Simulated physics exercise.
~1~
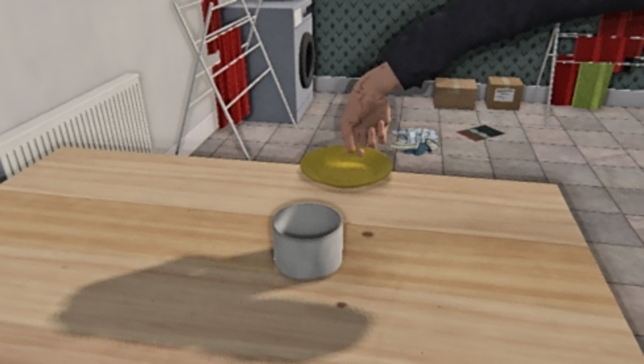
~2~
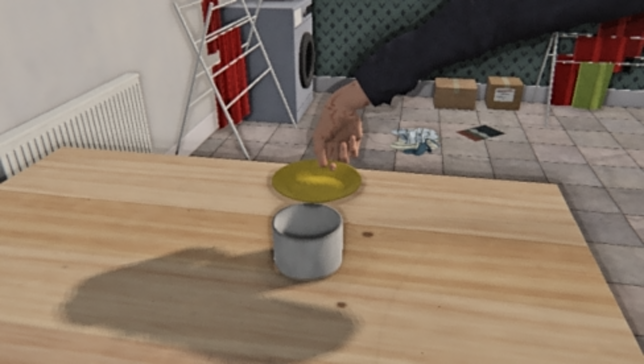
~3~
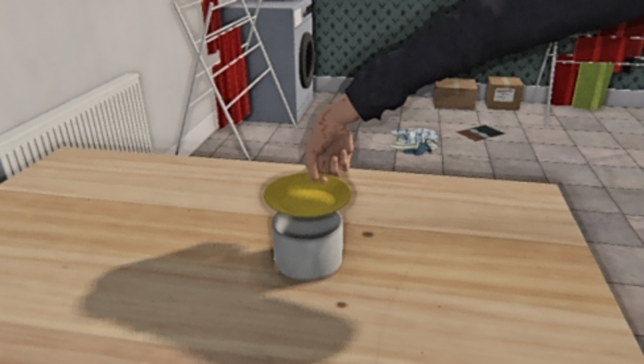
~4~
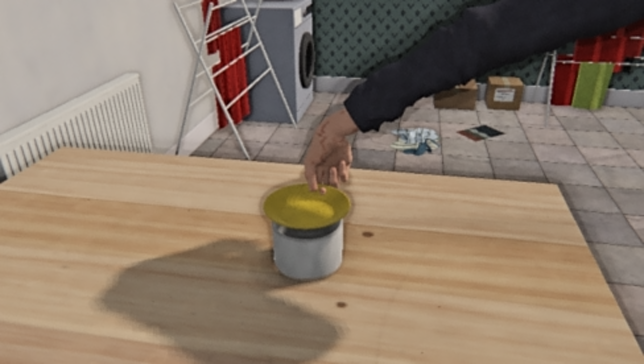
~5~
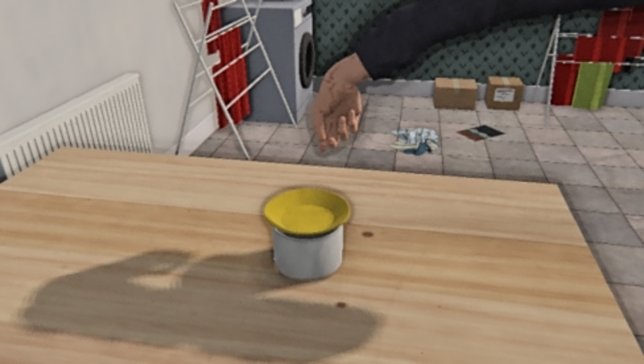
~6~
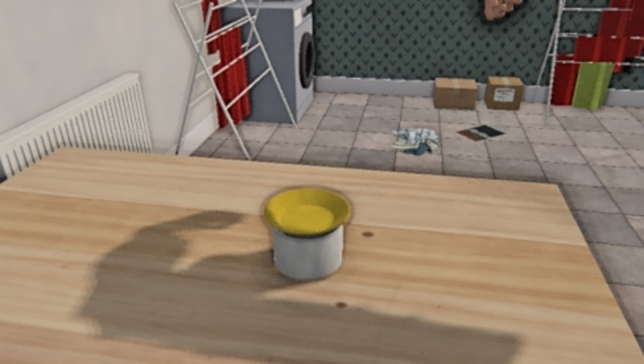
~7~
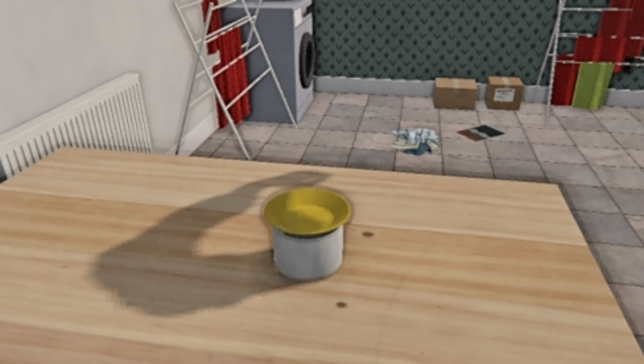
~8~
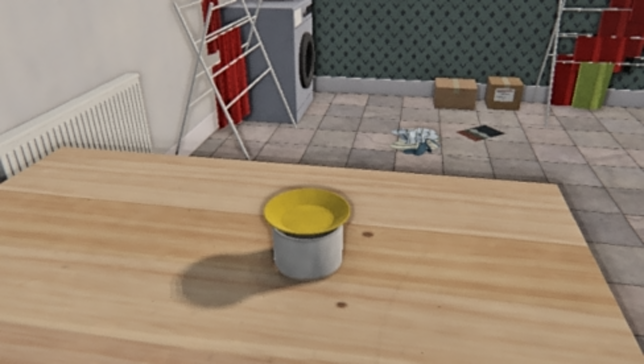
A yellow plate is lowered by a hand onto a grey pot's rim and stays there.
